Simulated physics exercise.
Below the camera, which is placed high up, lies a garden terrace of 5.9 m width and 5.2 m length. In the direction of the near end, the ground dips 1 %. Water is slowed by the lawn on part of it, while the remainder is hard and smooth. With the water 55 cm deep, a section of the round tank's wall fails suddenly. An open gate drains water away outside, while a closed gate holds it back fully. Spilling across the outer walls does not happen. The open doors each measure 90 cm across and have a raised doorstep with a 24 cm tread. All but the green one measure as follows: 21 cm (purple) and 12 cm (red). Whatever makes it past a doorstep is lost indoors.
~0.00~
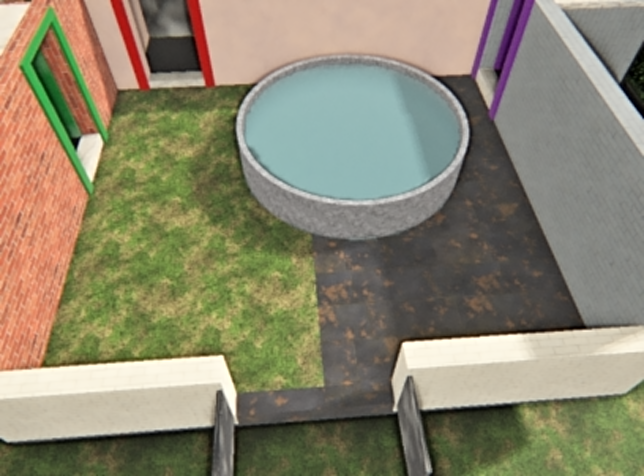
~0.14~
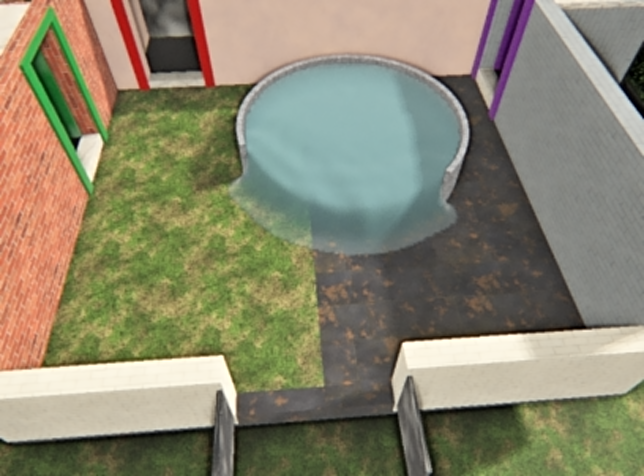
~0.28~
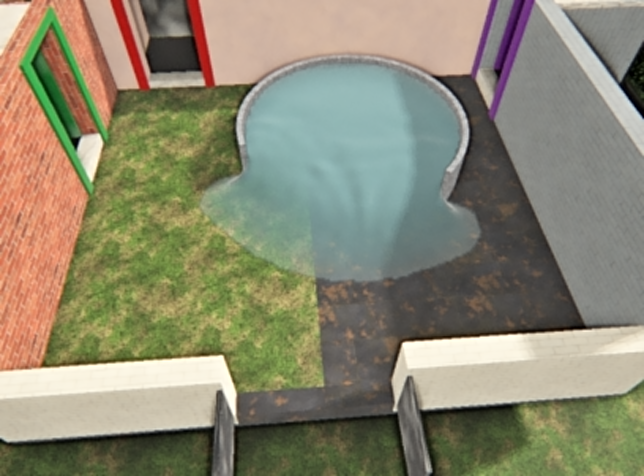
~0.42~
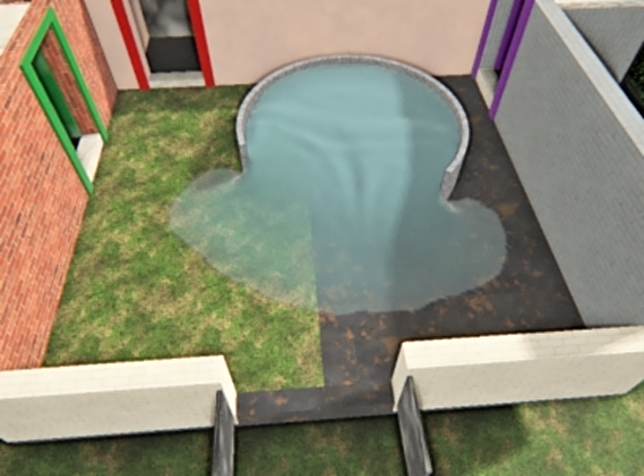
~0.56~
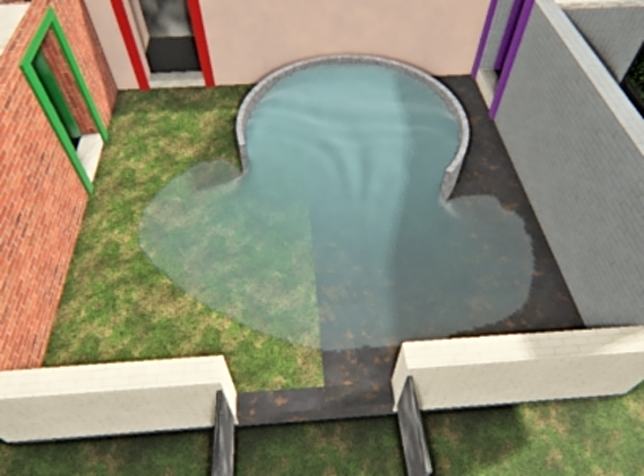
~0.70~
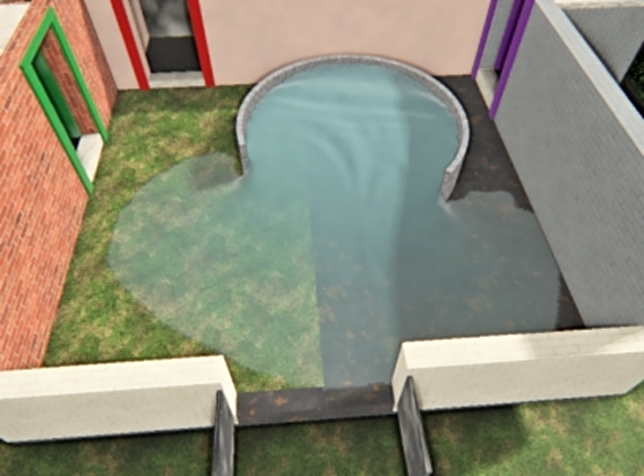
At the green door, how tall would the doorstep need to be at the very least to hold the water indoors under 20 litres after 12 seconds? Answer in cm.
The doorstep would need roughly 6.5 cm.
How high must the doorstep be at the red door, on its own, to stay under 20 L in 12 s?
Red door, minimum about 6.5 cm.
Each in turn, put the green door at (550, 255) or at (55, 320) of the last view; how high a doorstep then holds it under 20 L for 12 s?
You'd want roughly 9.0 cm there first, then roughly 16 cm.
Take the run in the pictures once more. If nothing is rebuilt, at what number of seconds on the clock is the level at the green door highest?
I'd say near 10.0 seconds.
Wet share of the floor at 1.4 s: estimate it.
Roughly 60 percent of the floor.
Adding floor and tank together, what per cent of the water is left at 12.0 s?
Remaining share: Around 58 %.
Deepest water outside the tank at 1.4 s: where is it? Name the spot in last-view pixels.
Check close to (591, 365).
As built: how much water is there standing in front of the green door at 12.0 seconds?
Roughly 7.5 cm deep.
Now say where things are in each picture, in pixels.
In the first frame, still water, 55 cm deep, in the round tank at (352, 124); the green door at (69, 106) is dry.
In the second frame, water pours out at (333, 223) and has run 0.3 m, to (233, 189); about 7 cm deep outside, 55 cm at the back.
In the third frame, water pours out at (333, 225) and has run 0.7 m, to (209, 210); about 9 cm deep outside, 55 cm at the back.
In the fourth frame, the gap is at (333, 226), the front 1.2 m out at (176, 223); the back of the round tank holds 55 cm.
In the fifth frame, water pours out at (333, 227) and has run 1.6 m, to (148, 247); about 6 cm deep outside, 55 cm at the back.
In the sixth frame, the gap is at (333, 227), the front 2.0 m out at a hidden place; the back of the round tank holds 55 cm; the green door at (69, 106), 3.5 m from the gap, is still 1.0 m from the nearest water.
After 1.4 s water covers 60 % of the floor, deepest (38 cm) near (591, 365); it has not reached the green door.
After 3.0 s water covers 70 % of the floor, deepest (29 cm) near (31, 407); 3 cm at the green door, 0 litres in over its 17 cm doorstep.
After 12.0 s water covers 95 % of the floor, deepest (10 cm) near (40, 372); 8 cm at the green door, 0 litres in over its 17 cm doorstep.
At the green door as built, the water arrived by 2.6 s and peaked near 11 cm at 9.8 s.
With a doorstep of 5.5 cm, 32 litres would have come in within the 12 s; with 7.5 cm, 8 litres. So under 20 litres takes about 6.5 cm.
